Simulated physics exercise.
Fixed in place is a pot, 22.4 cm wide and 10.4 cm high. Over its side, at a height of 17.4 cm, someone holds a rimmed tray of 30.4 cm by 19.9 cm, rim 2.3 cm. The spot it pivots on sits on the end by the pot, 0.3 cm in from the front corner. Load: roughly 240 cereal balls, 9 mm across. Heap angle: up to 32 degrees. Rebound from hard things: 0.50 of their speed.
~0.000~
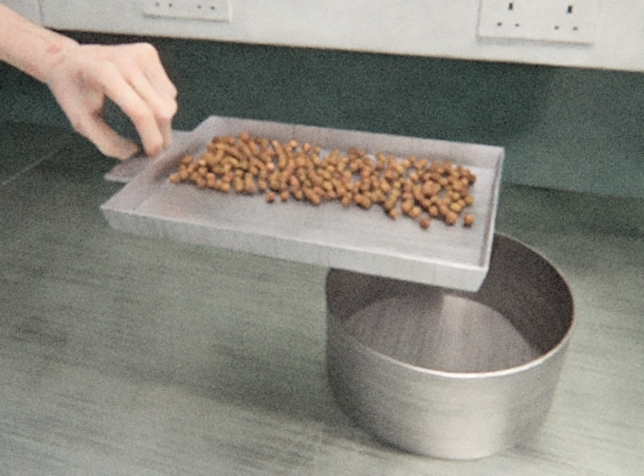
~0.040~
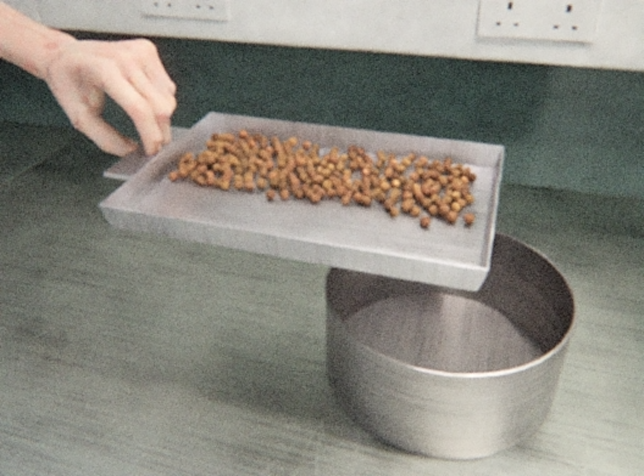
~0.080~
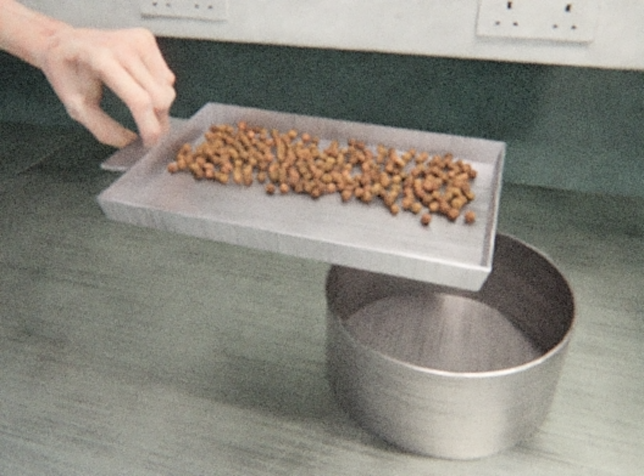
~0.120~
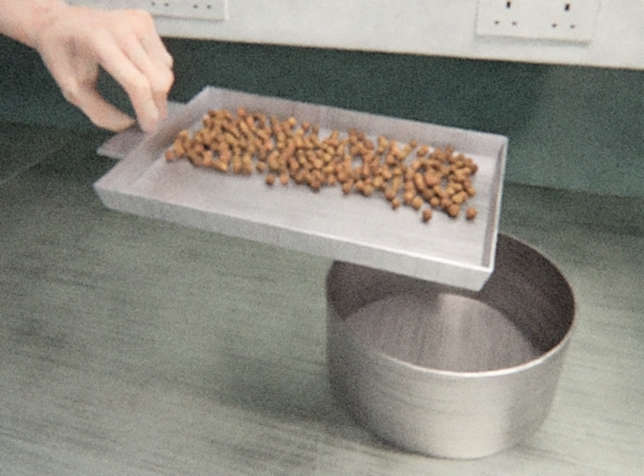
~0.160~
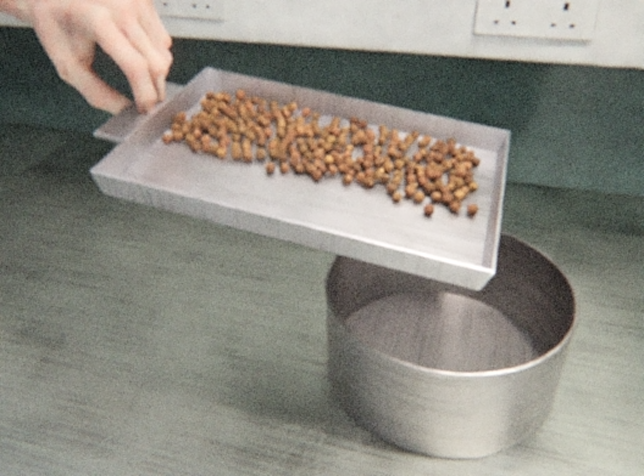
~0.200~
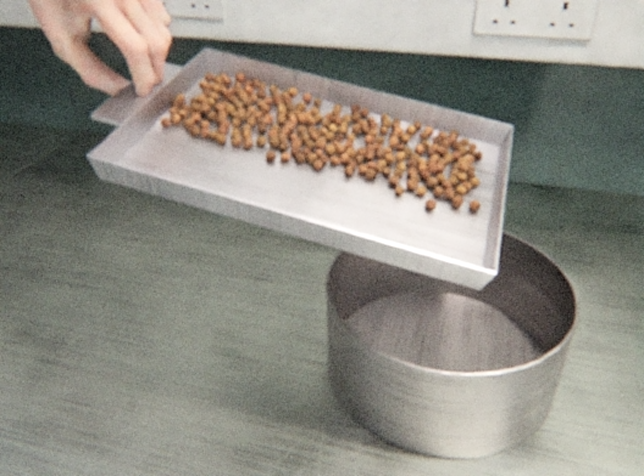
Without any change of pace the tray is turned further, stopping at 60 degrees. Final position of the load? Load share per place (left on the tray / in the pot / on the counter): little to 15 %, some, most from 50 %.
Tray: Most; pot: Little; counter: Some.
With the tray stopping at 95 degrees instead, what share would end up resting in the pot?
Then about 0 per cent.
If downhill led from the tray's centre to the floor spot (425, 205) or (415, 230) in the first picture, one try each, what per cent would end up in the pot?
Approximately 10 percent, then 5 percent.
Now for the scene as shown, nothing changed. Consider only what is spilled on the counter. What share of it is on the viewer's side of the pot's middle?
About 100 percent of the spill.
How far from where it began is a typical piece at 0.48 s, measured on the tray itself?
It has moved some 3 cm from its start.
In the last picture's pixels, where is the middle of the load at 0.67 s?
I reckon close to (457, 172).
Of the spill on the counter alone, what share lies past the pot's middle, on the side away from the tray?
100 %.
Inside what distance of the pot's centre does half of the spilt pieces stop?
Roughly 24 cm.
After 0.48 s, tilt 36 degrees; the tray holds 100 %, the pot 0 %.
After 0.67 s, tilt 52 degrees; the tray holds 100 %, the pot 0 %.
After 0.97 s, tilt 60 degrees; the tray holds 70 %, the pot 0 %.
By 1.9 s all is still; tray 65 %, pot 0 %, counter 35 %.
